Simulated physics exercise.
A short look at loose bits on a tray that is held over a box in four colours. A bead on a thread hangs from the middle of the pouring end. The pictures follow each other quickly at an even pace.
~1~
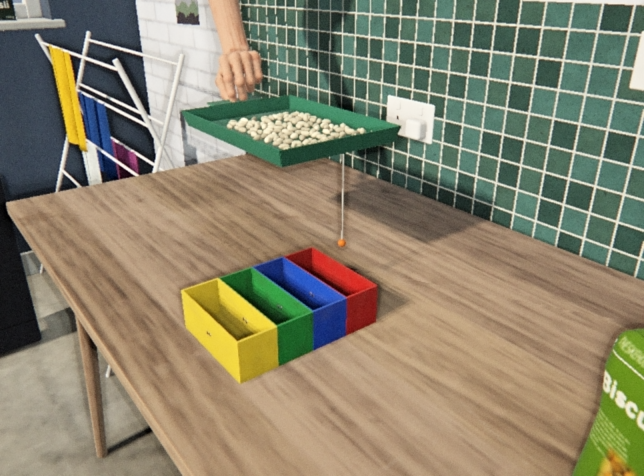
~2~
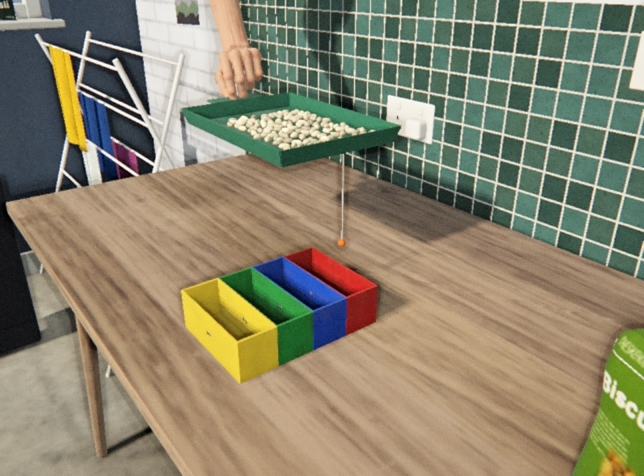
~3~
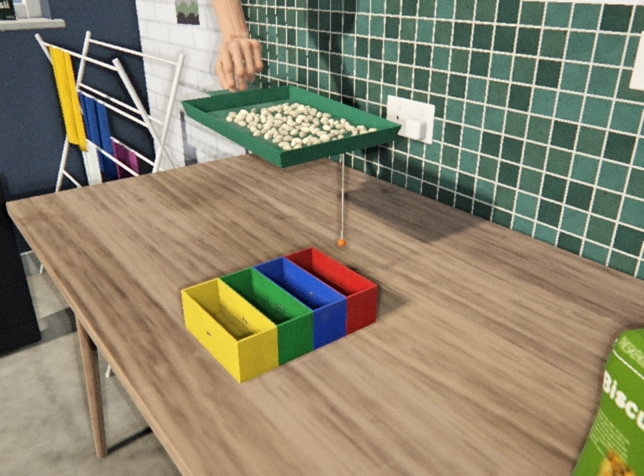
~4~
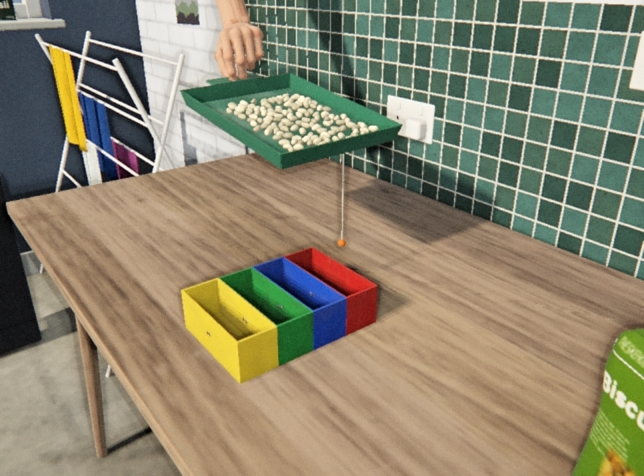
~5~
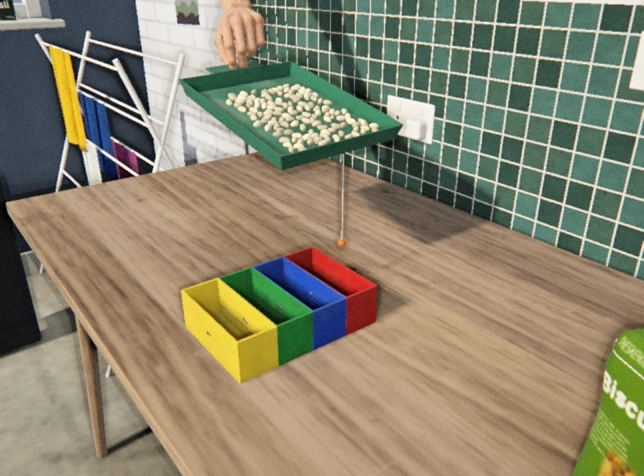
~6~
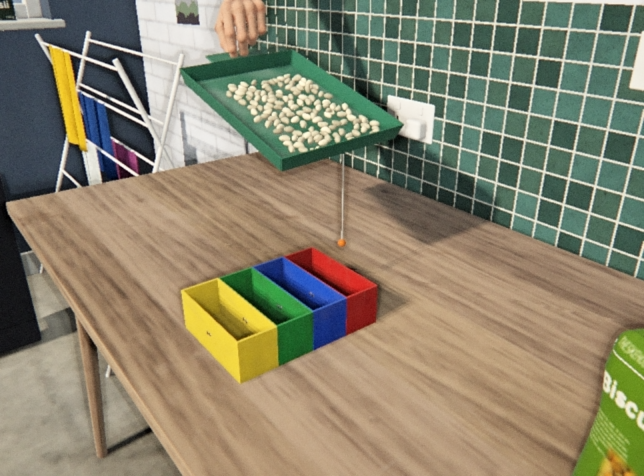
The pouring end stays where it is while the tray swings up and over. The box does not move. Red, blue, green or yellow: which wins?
Most goes to the blue cell.
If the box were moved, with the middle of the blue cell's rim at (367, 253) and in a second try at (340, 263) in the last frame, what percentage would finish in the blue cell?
About 20 and 20 per cent.
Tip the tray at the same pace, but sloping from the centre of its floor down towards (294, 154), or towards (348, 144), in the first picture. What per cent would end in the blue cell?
The first gives 80 %, the second 0 %.
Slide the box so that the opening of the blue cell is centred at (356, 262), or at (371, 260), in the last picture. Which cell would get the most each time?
At the first place yellow, at the second yellow.
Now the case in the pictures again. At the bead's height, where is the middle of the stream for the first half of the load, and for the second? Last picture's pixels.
Around (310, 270) and then (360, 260).
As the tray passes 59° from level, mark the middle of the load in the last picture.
Near (323, 130).
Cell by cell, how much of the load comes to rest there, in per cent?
About: Yellow cell 0, green cell 10, blue cell 40, red cell 20 per cent.
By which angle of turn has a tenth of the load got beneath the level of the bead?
Around 110° of tilt.
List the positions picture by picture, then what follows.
In the first picture, corners of the pouring end at (281, 148) and (395, 125), level; middle of the load at (300, 132), white beans; bead on its thread at (342, 243); yellow cell at (258, 351); green cell at (295, 335); blue cell at (330, 320); red cell at (361, 307).
In the second picture, corners of the pouring end at (281, 149) and (395, 125), level; middle of the load at (300, 131).
In the third picture, corners of the pouring end at (282, 150) and (396, 125), tipped barely, lowest at the left corner; middle of the load at (300, 128).
In the fourth picture, corners of the pouring end at (282, 151) and (396, 124), tipped a little, lowest at the left corner; middle of the load at (300, 123).
In the fifth picture, corners of the pouring end at (283, 153) and (397, 123), tipped a little, lowest at the left corner; middle of the load at (300, 118).
In the sixth picture, corners of the pouring end at (283, 155) and (398, 123), tipped clearly, lowest at the left corner; middle of the load at (294, 107); yellow cell at (258, 351); green cell at (295, 335); blue cell at (330, 320); red cell at (361, 307).
Soon after the last picture, tray tipped steeply; nearly all on the tray; a stray few falling or outside the box.
A little later, tray tipped right over; nearly all on the tray; a stray few in the blue cell; a stray few in the green cell; a stray few falling or outside the box.
Later still, tray tipped past a quarter turn; about a third in the blue cell; about a quarter in the red cell; a small part in the green cell; about a third falling or outside the box.
At rest, tray tipped past a quarter turn; about a third in the blue cell; about a quarter in the red cell; a small part in the green cell; none in the yellow cell; about a third outside the box.
